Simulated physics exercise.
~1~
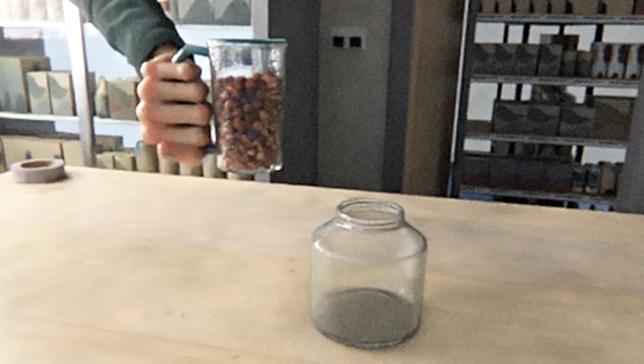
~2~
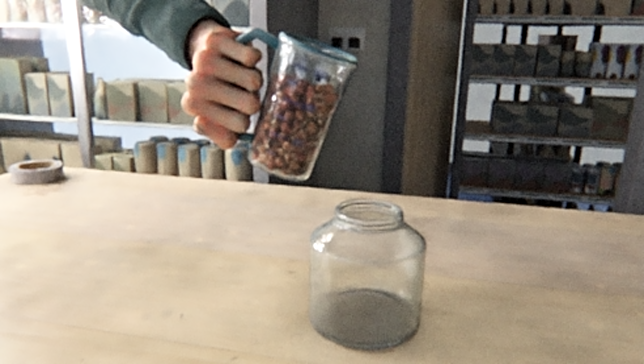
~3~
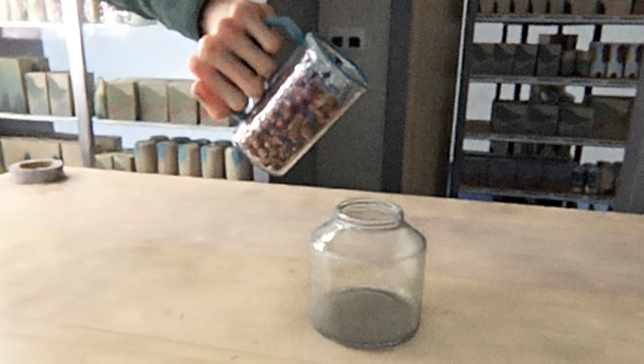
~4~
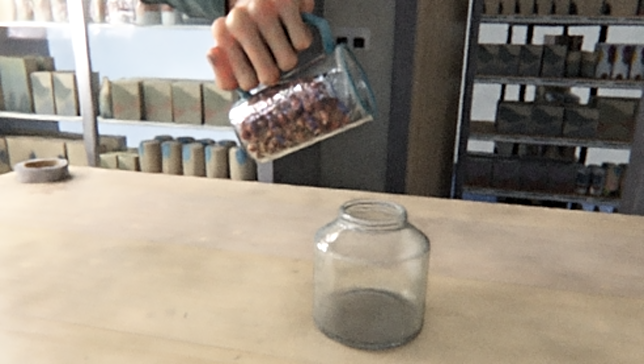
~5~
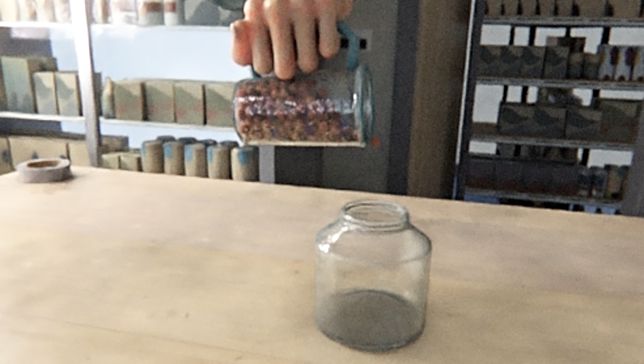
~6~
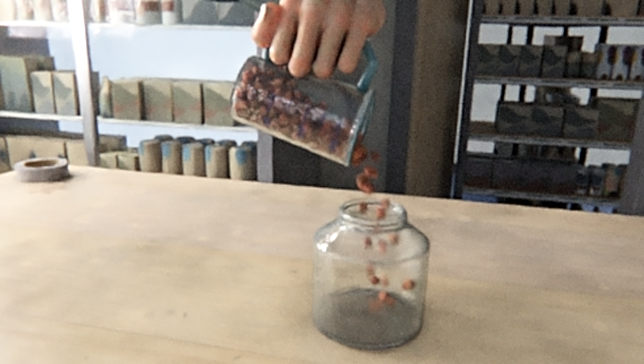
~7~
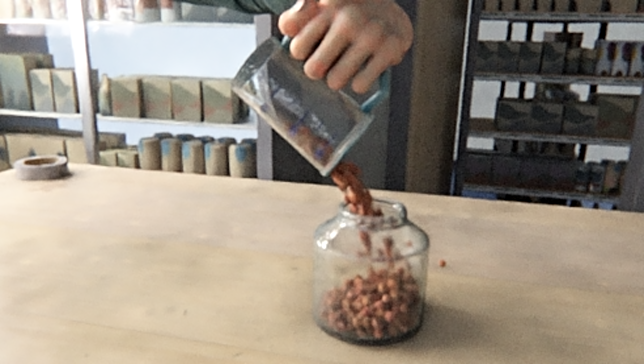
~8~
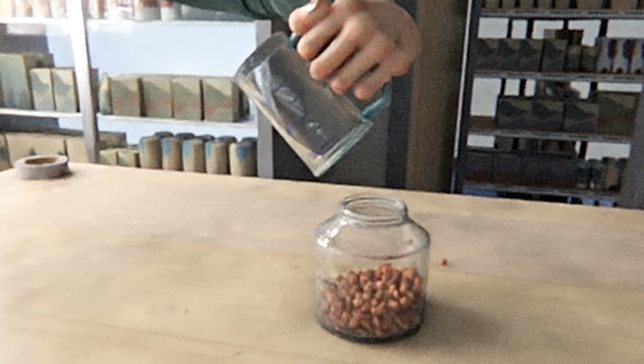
A hand in a dark green sleeve holds a clear cup with a teal handle, filled with small reddish-brown pellets, above a wooden table where an empty glass jar stands. The cup moves right toward the jar and begins to lean. It tips onto its side, the pellets still inside. As it tilts further, the pellets start to tumble through the jar's mouth, then pour in a thick stream and pile up at the bottom. Finally the cup is empty and steeply tipped, the pellets rest in the jar, and one small piece lies on the table to its right.
